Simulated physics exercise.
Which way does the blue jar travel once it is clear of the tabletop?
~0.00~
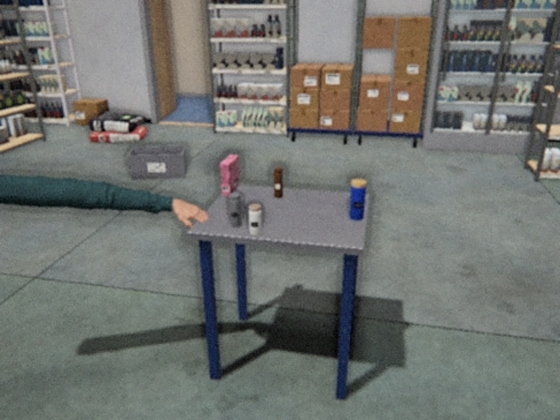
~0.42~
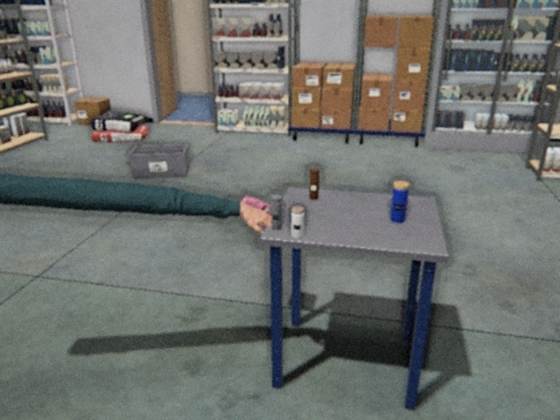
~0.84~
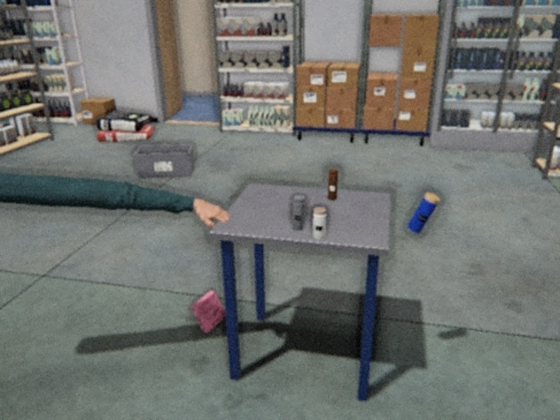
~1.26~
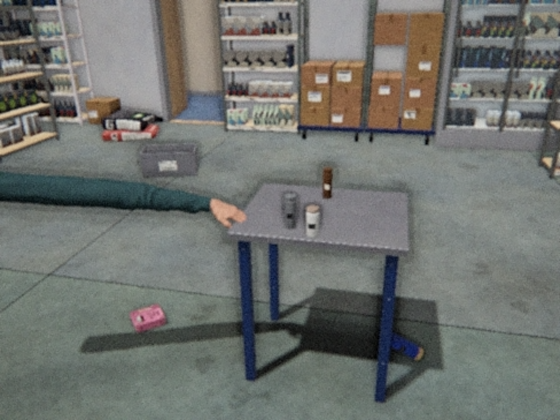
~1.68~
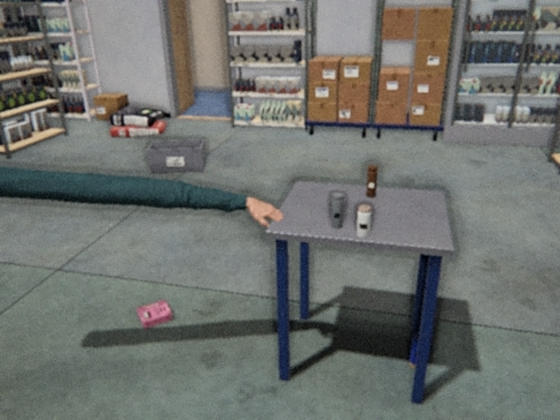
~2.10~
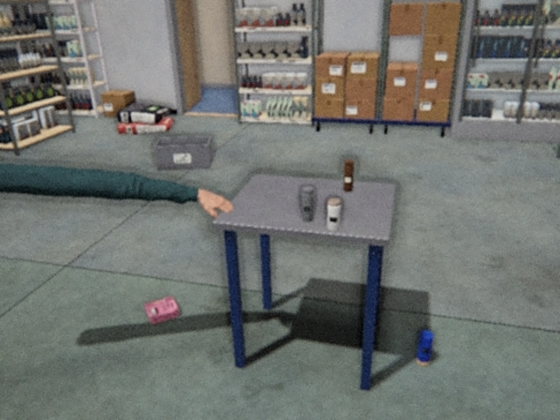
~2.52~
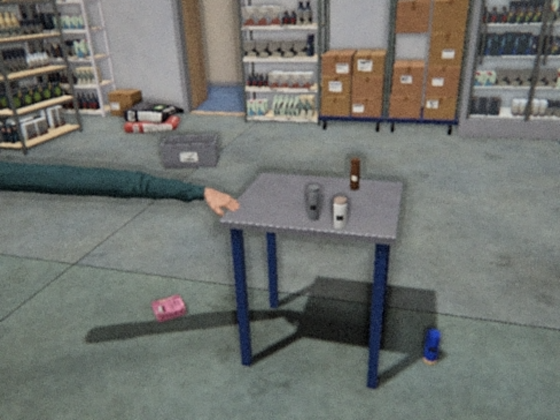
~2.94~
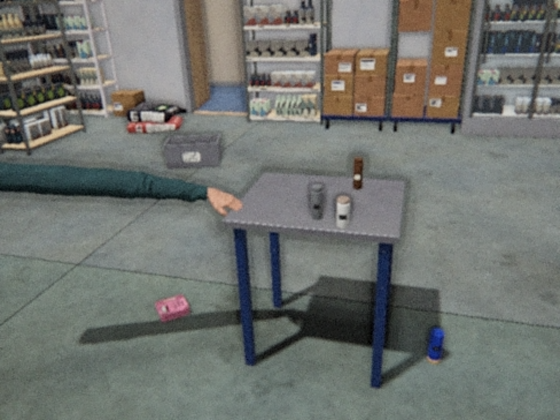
The blue jar moves down, ending up on the floor.
